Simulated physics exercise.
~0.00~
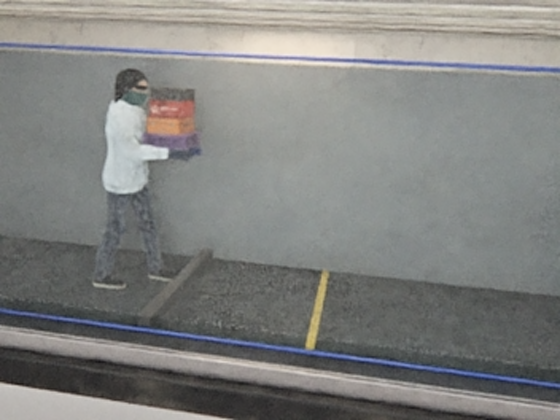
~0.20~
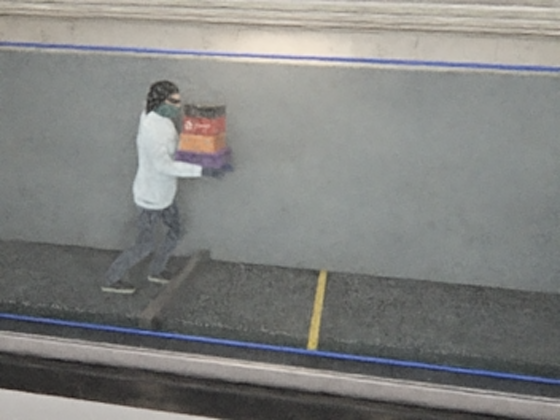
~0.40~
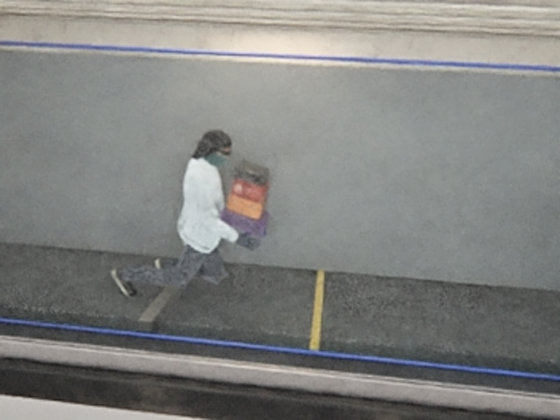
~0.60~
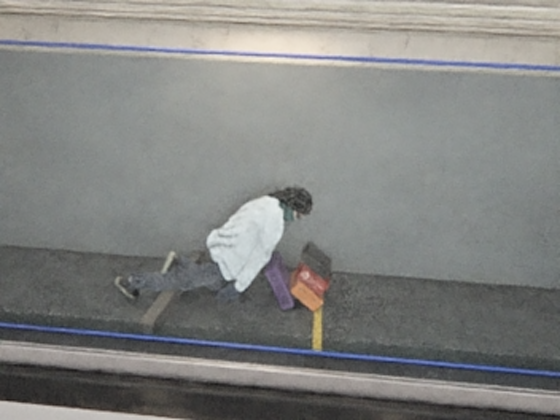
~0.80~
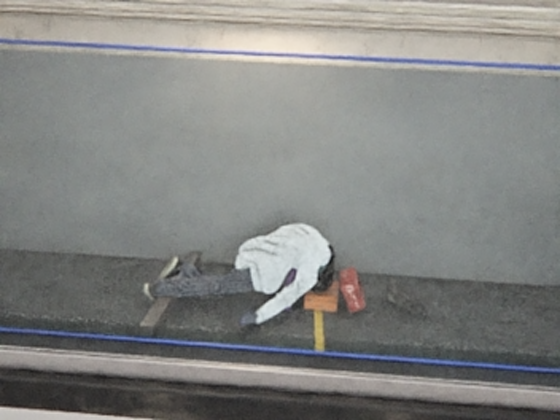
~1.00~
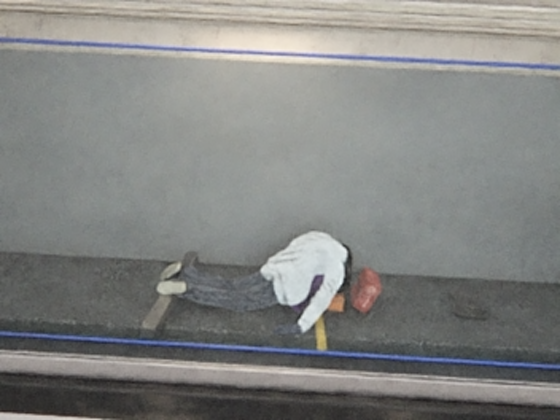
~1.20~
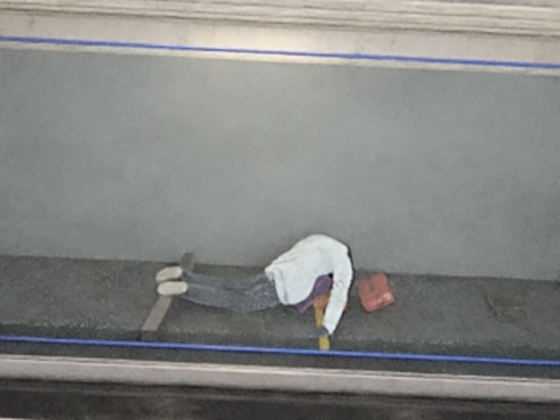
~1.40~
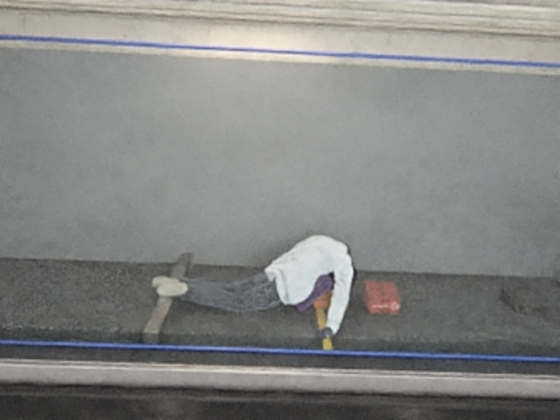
A dark-haired person in a white top and grey trousers walks rightward along a dark floor against a grey wall, seen from the side, hugging a stack with a black crate on top, then a red carton, an orange box and a purple crate. A low rail lies at their feet, with a yellow line further right. They pitch forward over the rail, and the stack tips and spills. The person drops face down, limp, as the black crate slides far right and the red carton rolls over. The purple crate stays short of the line beneath them, while the orange box, red carton, black crate and the person's head end beyond it.
